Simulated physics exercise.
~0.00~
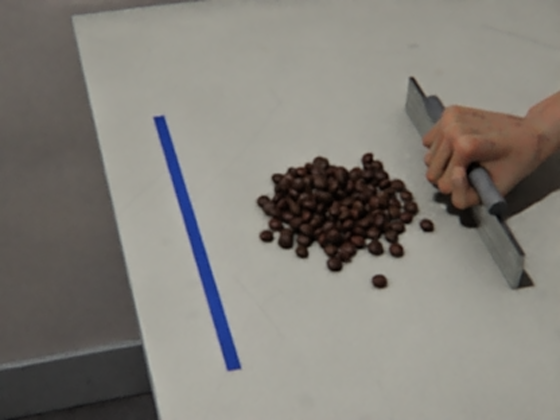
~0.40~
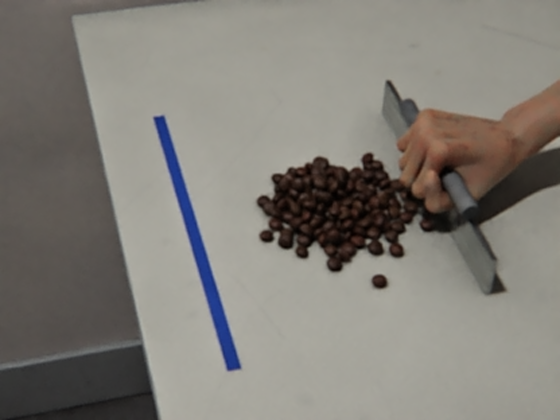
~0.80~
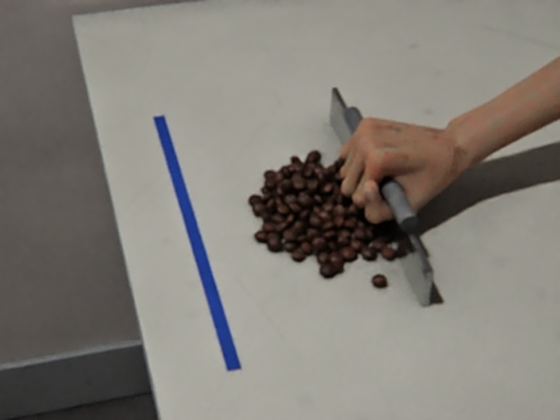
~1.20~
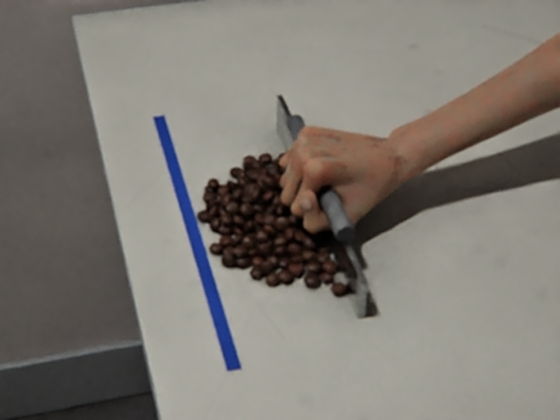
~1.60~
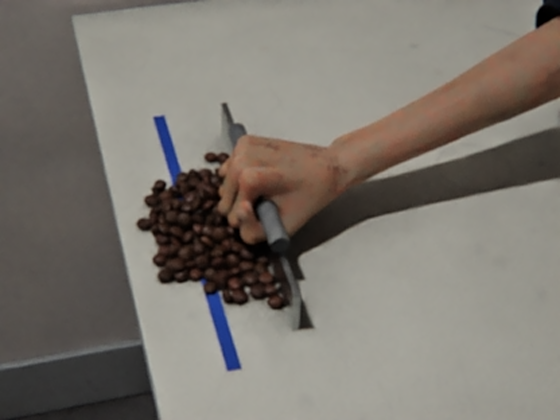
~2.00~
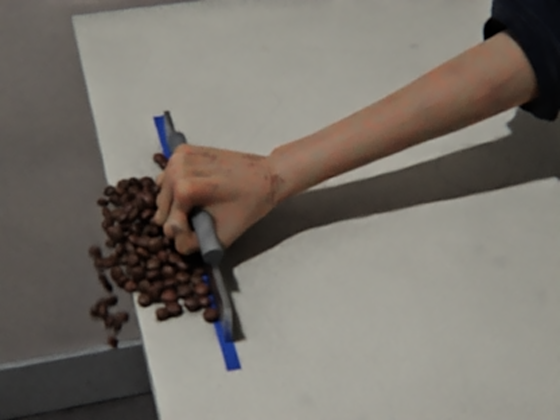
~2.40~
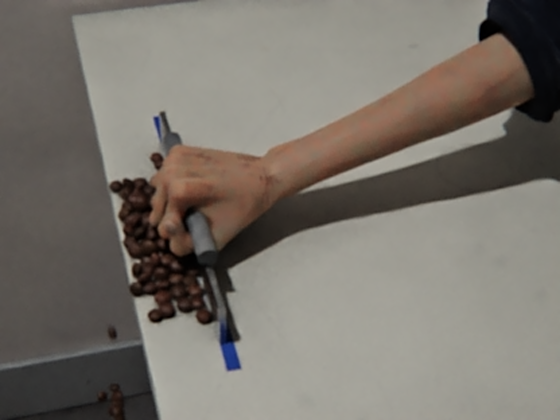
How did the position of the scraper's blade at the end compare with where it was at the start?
At the start the blade stood to the right of the heap, well away from the blue tape. By the end it was far over to the left, resting along the tape near the table's edge.
